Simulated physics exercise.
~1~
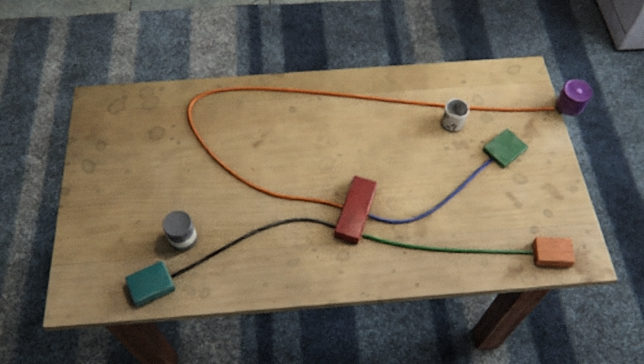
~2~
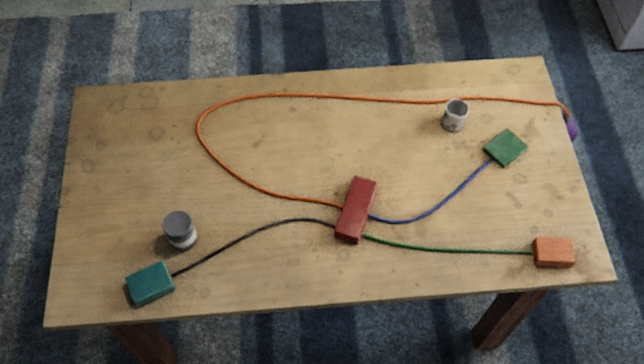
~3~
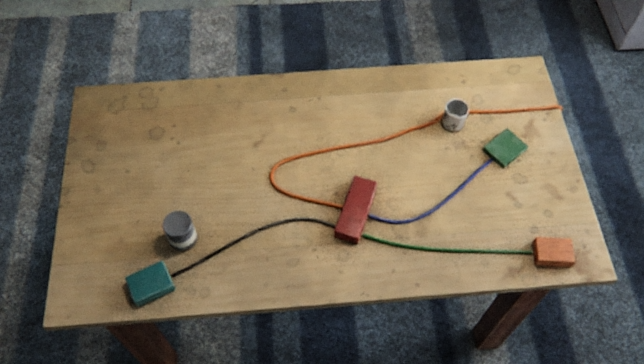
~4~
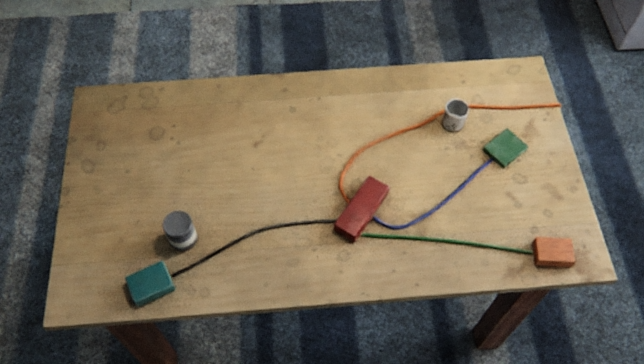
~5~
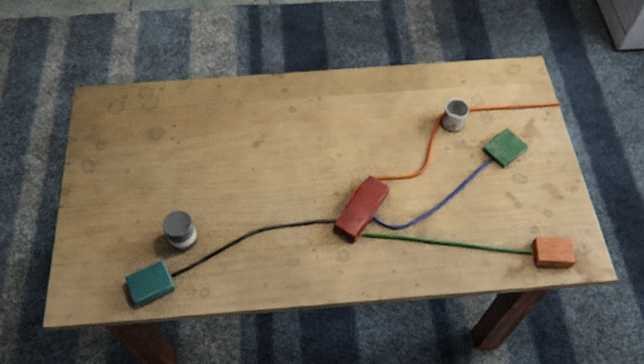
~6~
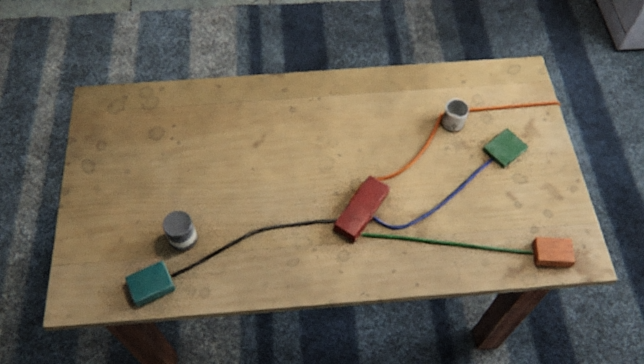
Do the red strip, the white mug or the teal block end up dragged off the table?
No, all of them stay on the table. The red strip only turns a little where it lies, the white mug keeps its place, and the teal block hardly stirs.
A purple speaker tips off the right edge of a wooden folding table, seen from above on a blue and grey striped rug. Coloured cables run from a red strip near the middle to a teal block at left, a green block and an orange block at right, and the speaker, while a grey canister and a white mug stand nearby. As the speaker drops from sight, its orange cable slides rightward and its wide loop shrinks. The cable bends at the mug and draws short, and the strip swivels slightly. At the end the orange cable stretches from the strip past the mug to the table's edge, with everything else still on top.
